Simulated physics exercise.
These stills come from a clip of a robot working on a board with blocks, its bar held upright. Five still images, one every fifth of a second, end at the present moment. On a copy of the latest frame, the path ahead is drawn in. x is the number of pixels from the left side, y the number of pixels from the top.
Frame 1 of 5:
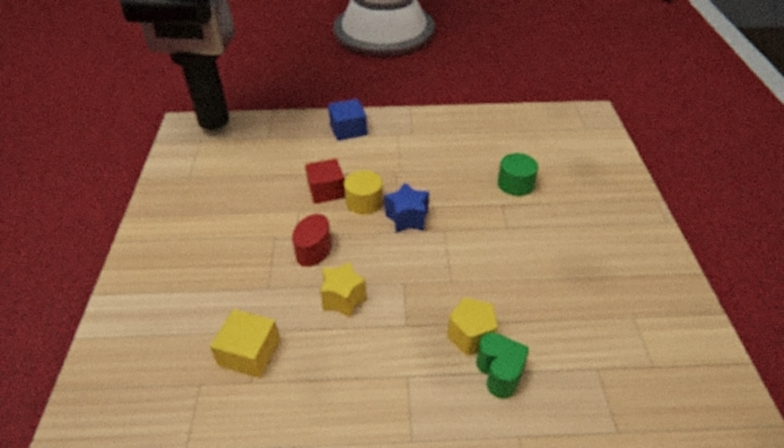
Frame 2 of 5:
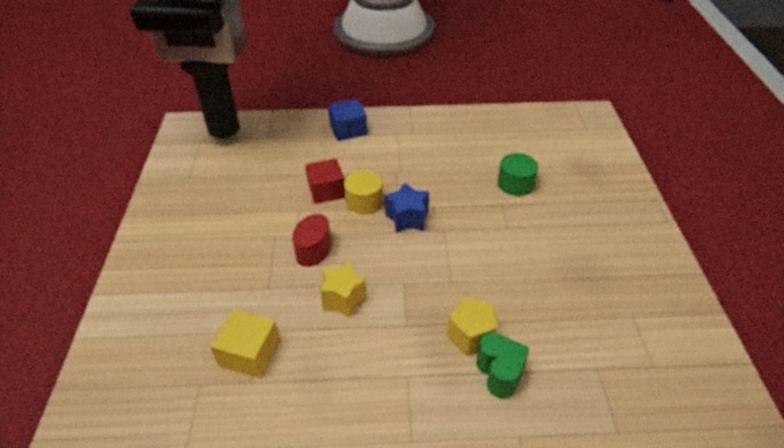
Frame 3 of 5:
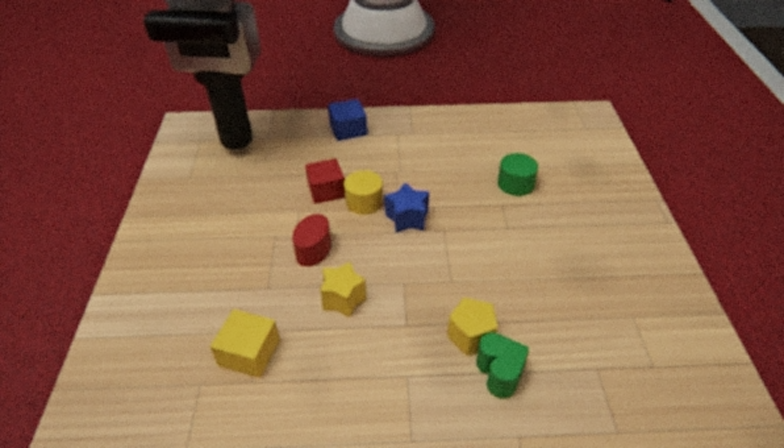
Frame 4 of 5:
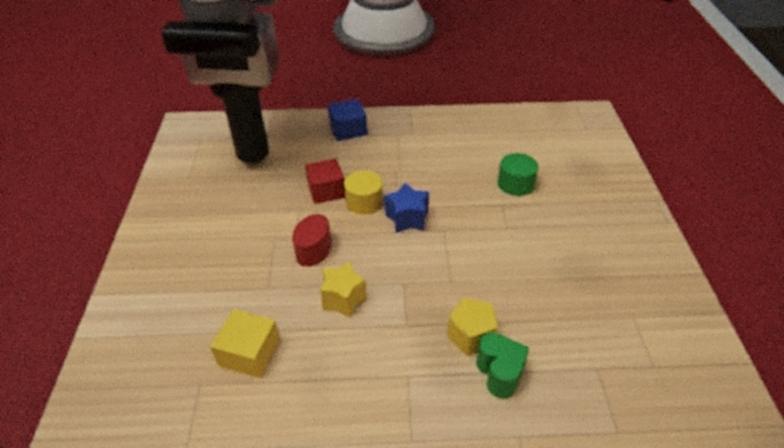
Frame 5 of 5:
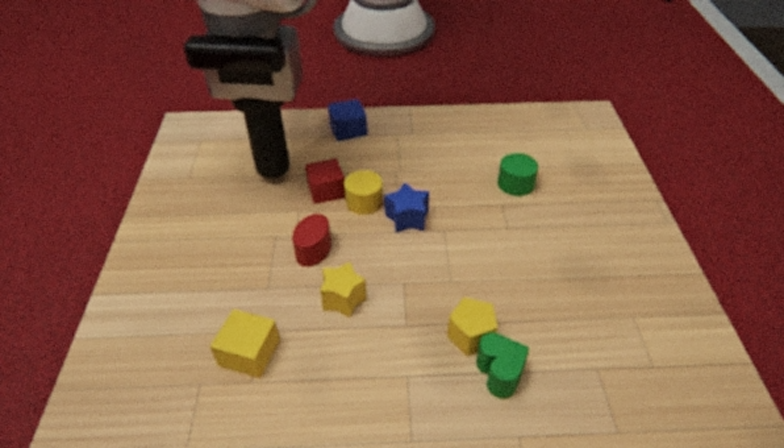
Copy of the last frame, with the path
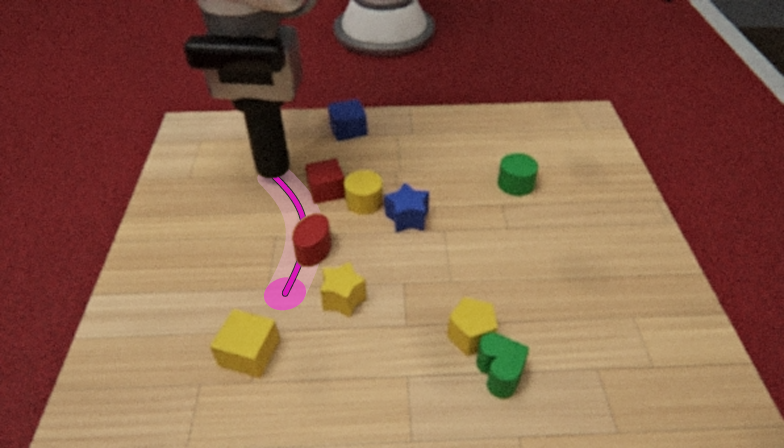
A light wooden board on a red floor is seen from above at an angle, with the camera still. A blue cube sits at the far edge, a red block, yellow disc and blue star cluster below it, a green cylinder stands right, and a red oval, yellow shapes and a green heart lie nearer. A robot's black bar slides slightly rightward and nearer from the far left corner, touching no blocks.
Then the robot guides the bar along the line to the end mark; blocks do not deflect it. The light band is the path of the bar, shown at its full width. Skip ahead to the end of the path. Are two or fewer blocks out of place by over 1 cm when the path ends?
That would be a yes.
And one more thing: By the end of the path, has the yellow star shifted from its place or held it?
It is shifted.
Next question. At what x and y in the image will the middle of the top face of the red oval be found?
The spot you're after is about (310, 298) in the image.
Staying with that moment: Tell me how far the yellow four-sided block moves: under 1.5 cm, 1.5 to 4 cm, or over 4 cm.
The yellow four-sided block moves under 1.5 cm.
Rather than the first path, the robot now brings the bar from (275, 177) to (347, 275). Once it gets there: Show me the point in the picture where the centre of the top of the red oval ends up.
It is at (308, 270).
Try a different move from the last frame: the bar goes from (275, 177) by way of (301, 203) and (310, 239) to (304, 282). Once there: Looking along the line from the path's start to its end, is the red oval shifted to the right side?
The answer is yes.
Drawn move, from (275, 177) over (299, 207) and (304, 247) to (285, 293).
What follows on the original path. One third of the way, bar at (297, 199); nothing pushed yet.
Two thirds of the way, bar at (302, 239); red oval at (314, 255).
At the end, bar at (283, 285); yellow four-sided block still; red oval at (310, 298), turned 30° anticlockwise; red four-sided block still; yellow star at (350, 293), turned 70° anticlockwise.
